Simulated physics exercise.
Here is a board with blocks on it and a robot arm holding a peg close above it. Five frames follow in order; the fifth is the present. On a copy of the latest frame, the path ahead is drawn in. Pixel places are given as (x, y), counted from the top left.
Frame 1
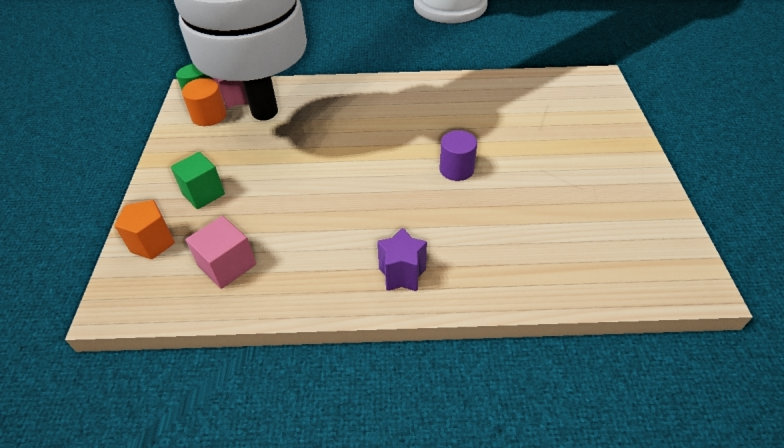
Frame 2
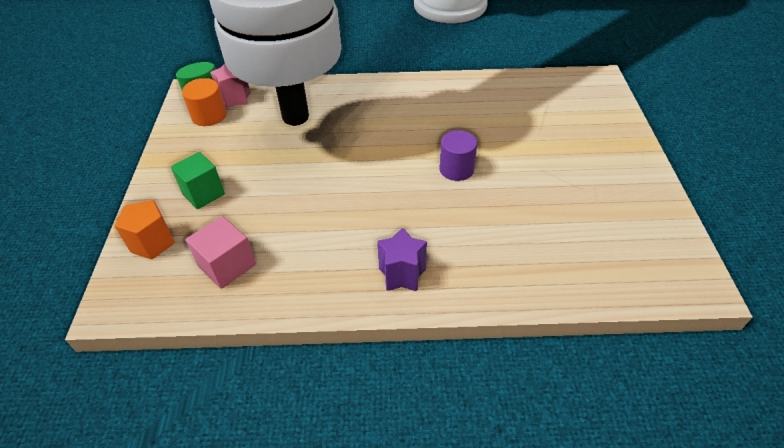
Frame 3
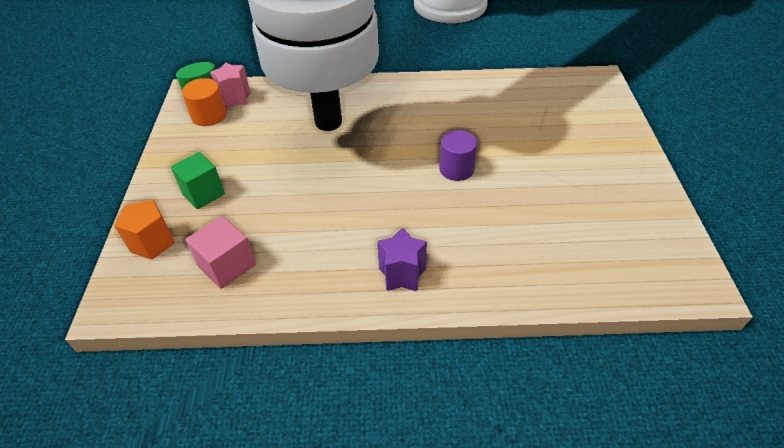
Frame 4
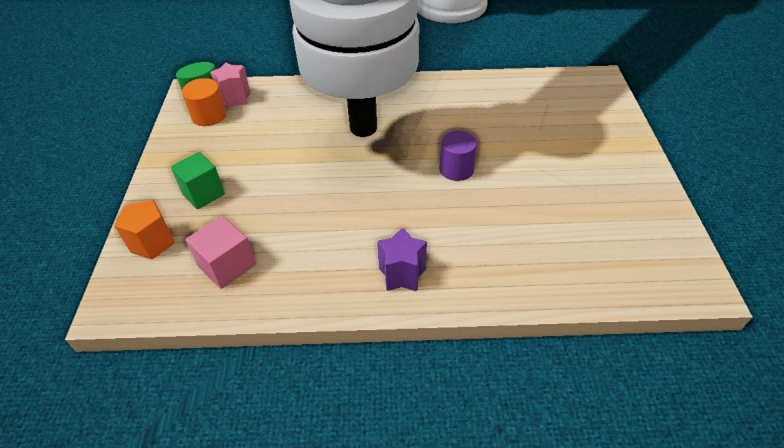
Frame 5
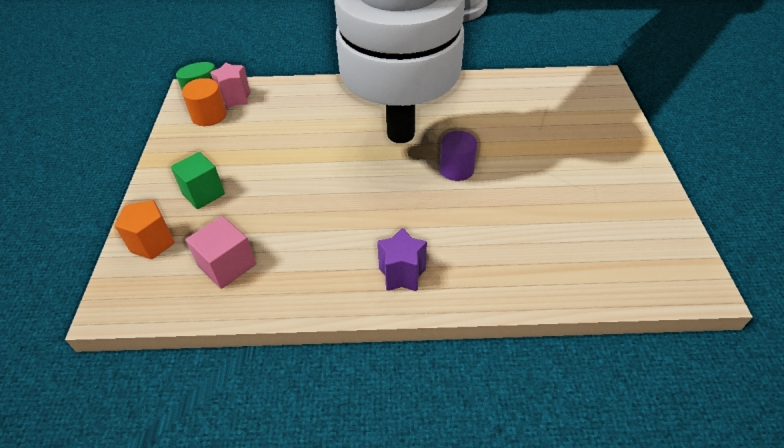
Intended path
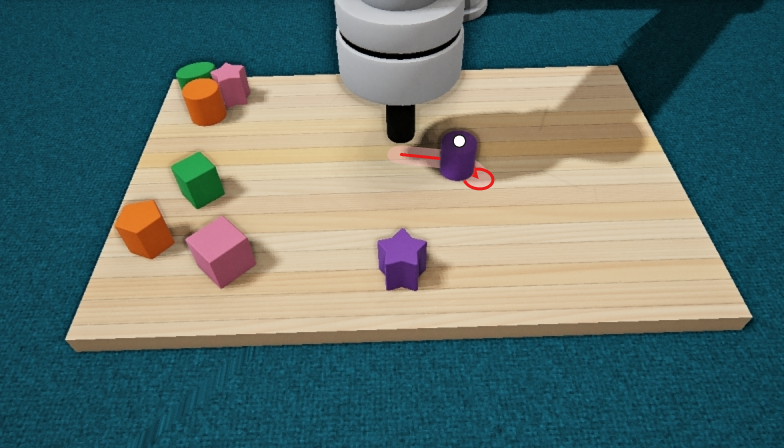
A robot arm moves its black peg right above a wooden board with colored blocks.
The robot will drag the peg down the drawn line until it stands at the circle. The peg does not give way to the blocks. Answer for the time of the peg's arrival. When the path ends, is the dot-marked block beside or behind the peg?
No.
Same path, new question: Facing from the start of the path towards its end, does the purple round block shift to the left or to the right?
To the path's right.
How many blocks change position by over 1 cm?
One moves.
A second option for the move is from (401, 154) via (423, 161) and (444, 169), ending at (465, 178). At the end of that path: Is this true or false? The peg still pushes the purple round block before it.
That statement is accurate.
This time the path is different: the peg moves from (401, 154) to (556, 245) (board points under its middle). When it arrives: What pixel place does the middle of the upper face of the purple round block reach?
Roughly at (493, 148).
Path on the board, from (401, 154) over (430, 158) and (459, 163) to (479, 179); the dot is on the purple round block.
On the path given first. Halfway along, peg at (447, 141); purple round block at (473, 145).
At the end, peg at (481, 160); purple round block at (510, 166).
